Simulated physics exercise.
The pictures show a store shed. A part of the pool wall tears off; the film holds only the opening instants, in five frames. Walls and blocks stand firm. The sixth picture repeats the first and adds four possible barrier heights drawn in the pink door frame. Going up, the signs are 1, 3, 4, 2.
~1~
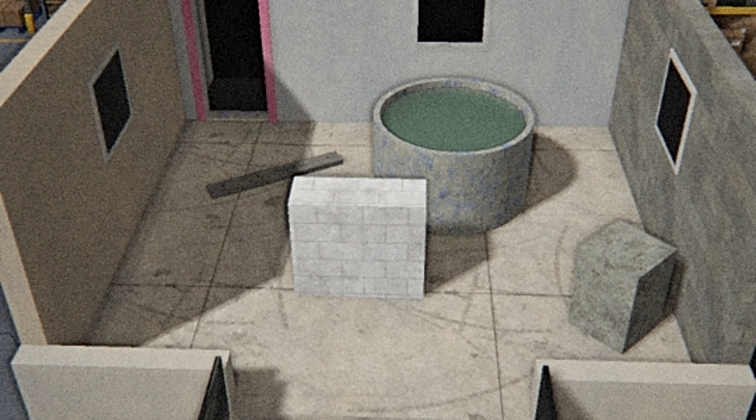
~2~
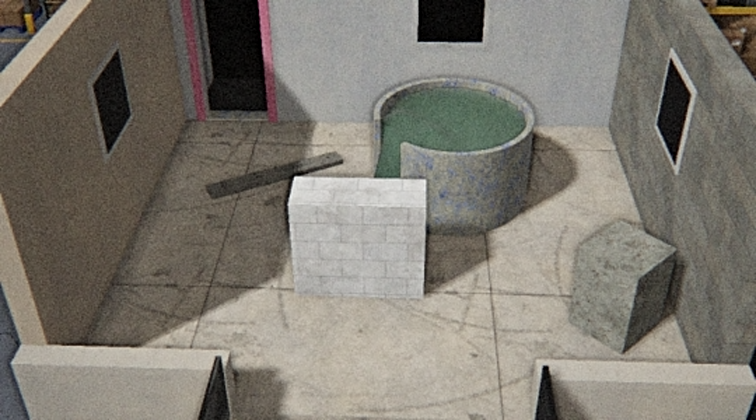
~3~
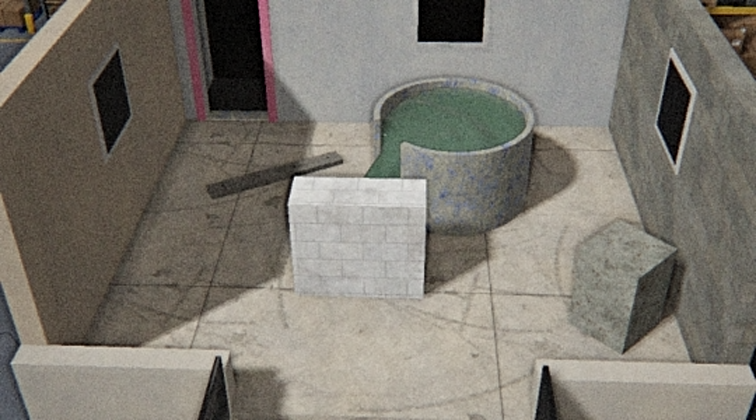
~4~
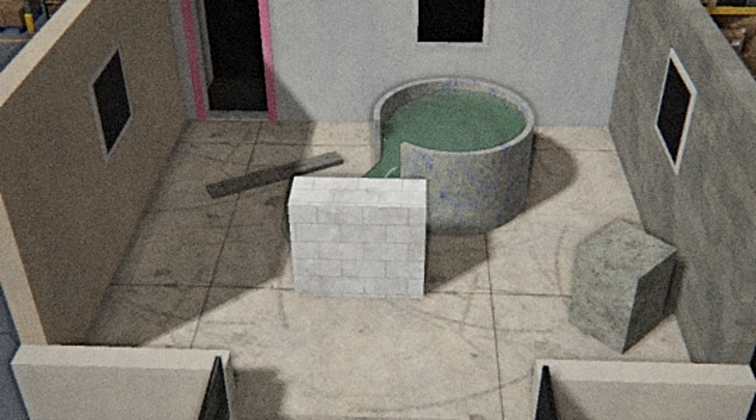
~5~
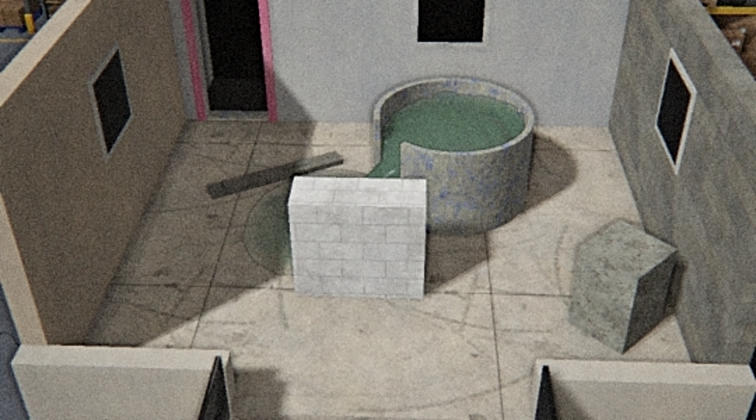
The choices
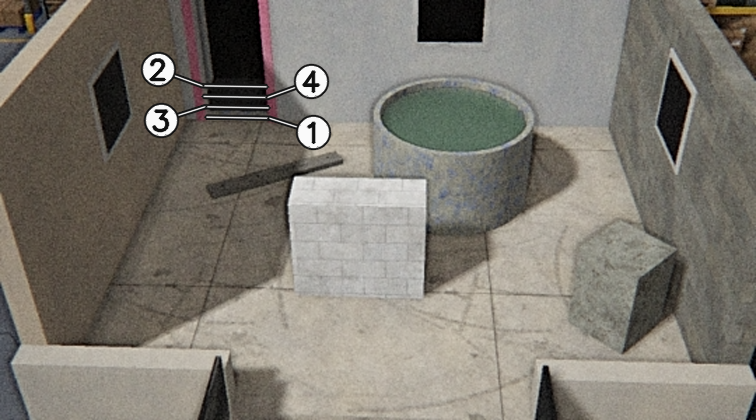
Green water drops slightly in a round concrete pool as a gap opens in its left side, pours out behind a white block wall, and then shows faintly on the floor past the wall's left edge.
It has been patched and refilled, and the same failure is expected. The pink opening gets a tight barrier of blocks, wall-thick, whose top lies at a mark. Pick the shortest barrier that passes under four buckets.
3.
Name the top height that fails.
It is 1.
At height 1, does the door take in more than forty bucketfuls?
No, less.
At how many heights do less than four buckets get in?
Three of the four.
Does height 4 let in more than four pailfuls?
No, not at all.
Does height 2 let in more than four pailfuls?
No, that is safe.
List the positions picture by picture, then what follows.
The first picture shows water in the pool at rest, its middle at (453, 120); foot of the pink doorway at (238, 120); open gate at (382, 351).
In the second picture, water covers 1 % of the ground, its front hidden from here.
In the third picture, water covers 3 % of the ground, its front hidden from here.
In the fourth picture, water covers 6 % of the ground, its front hidden from here.
The fifth picture shows front seen at (254, 248), 10 % of the ground wet.
On the marked copy, 1 at (237, 117); 2 at (234, 86); 3 at (236, 107); 4 at (235, 96); from the bottom up 1, 3, 4, 2.
With 1, some 15 bucketfuls get in.
With 2, nothing gets over.
With 3, nothing gets over.
With 4, nothing gets over.
